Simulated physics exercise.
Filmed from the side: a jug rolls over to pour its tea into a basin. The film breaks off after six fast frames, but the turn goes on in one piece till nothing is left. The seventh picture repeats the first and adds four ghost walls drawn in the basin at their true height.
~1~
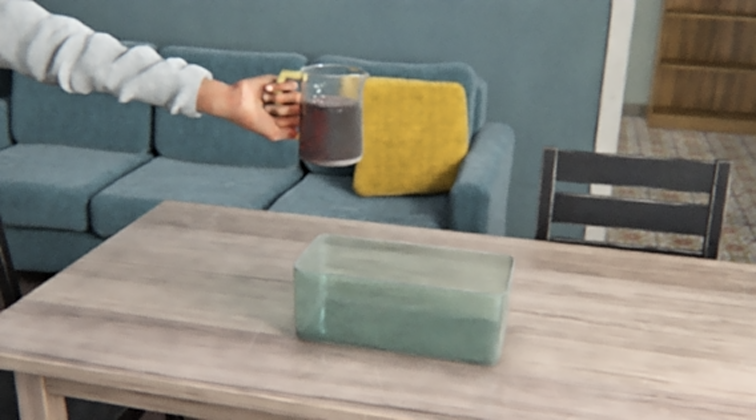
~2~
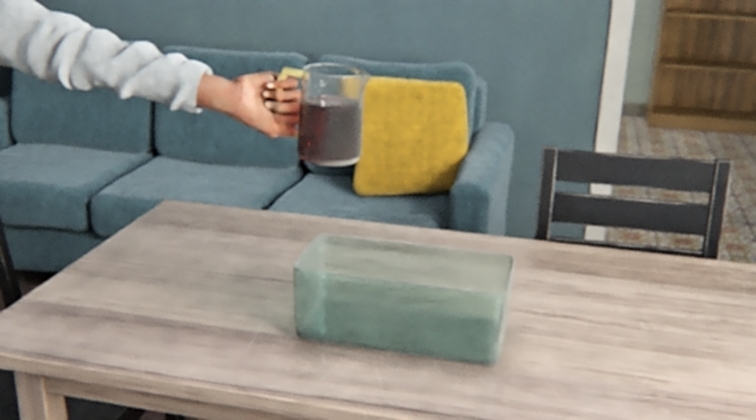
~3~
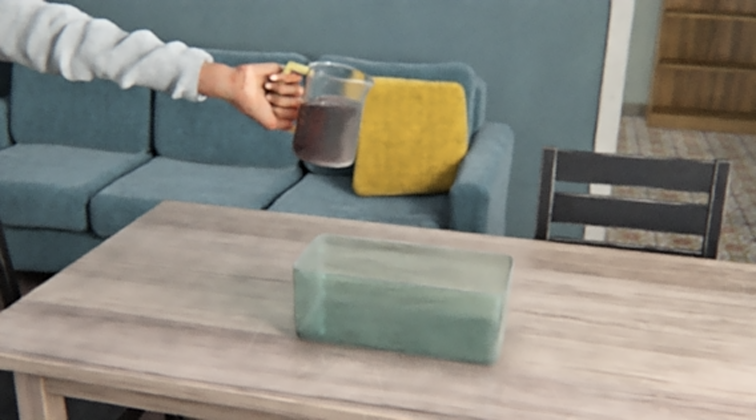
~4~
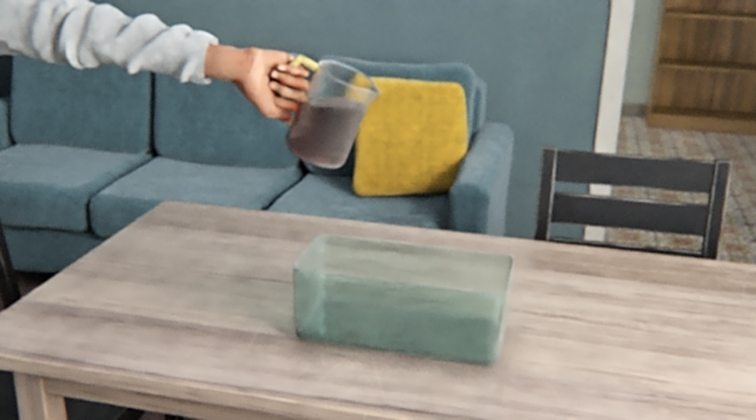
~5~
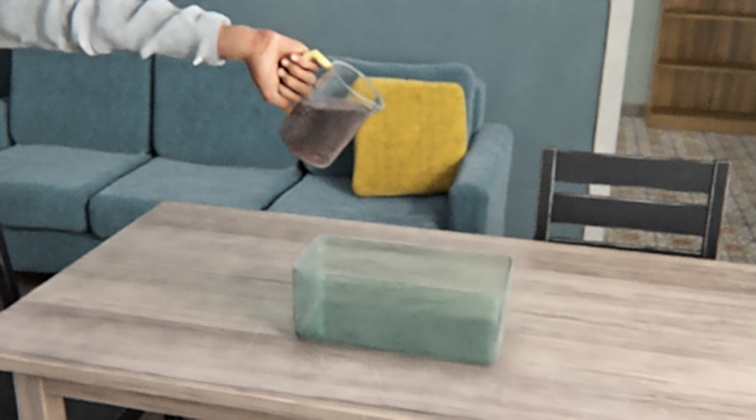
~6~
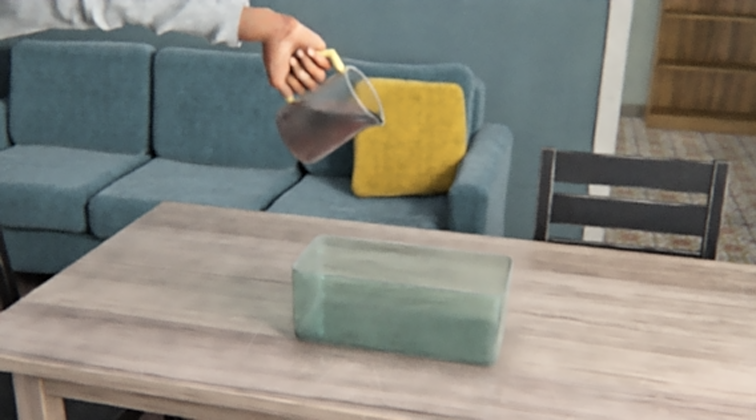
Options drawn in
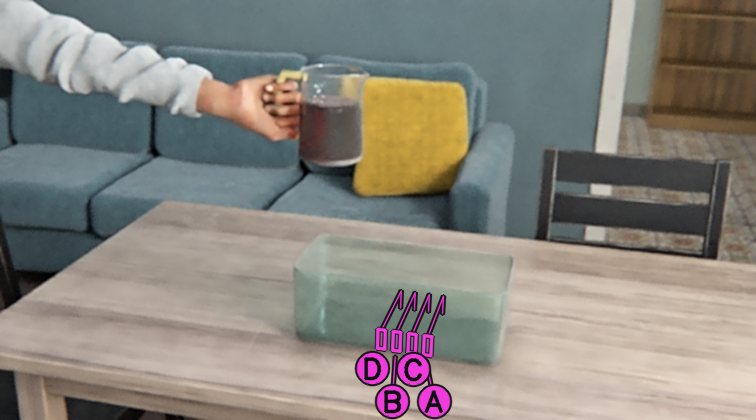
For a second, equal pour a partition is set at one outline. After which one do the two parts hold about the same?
A beats the others.
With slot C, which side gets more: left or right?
The right one.
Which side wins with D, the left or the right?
The right one.
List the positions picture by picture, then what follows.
Upright, lip at (367, 75); basin from (297, 335) to (500, 364); nothing has left yet, in the first picture.
Tipped about 3°, lip at (369, 76); nothing has left yet, in the second picture.
Tipped about 11°, lip at (373, 83); nothing has left yet, in the third picture.
Tipped about 23°, lip at (379, 93); nothing has left yet, in the fourth picture.
Tipped about 38°, lip at (383, 108); nothing has left yet, in the fifth picture.
Tipped about 54°, lip at (383, 124); nothing has left yet, in the sixth picture.
In magenta, A at (426, 360); B at (395, 356); C at (410, 358); D at (380, 354).
With A, about 42 % ends left of the wall and 53 % right of it; 5 % is lost outside.
With B, about 10 % ends left of the wall and 85 % right of it; 6 % is lost outside.
With C, about 14 % ends left of the wall and 81 % right of it; 5 % is lost outside.
With D, about 10 % ends left of the wall and 85 % right of it; 5 % is lost outside.
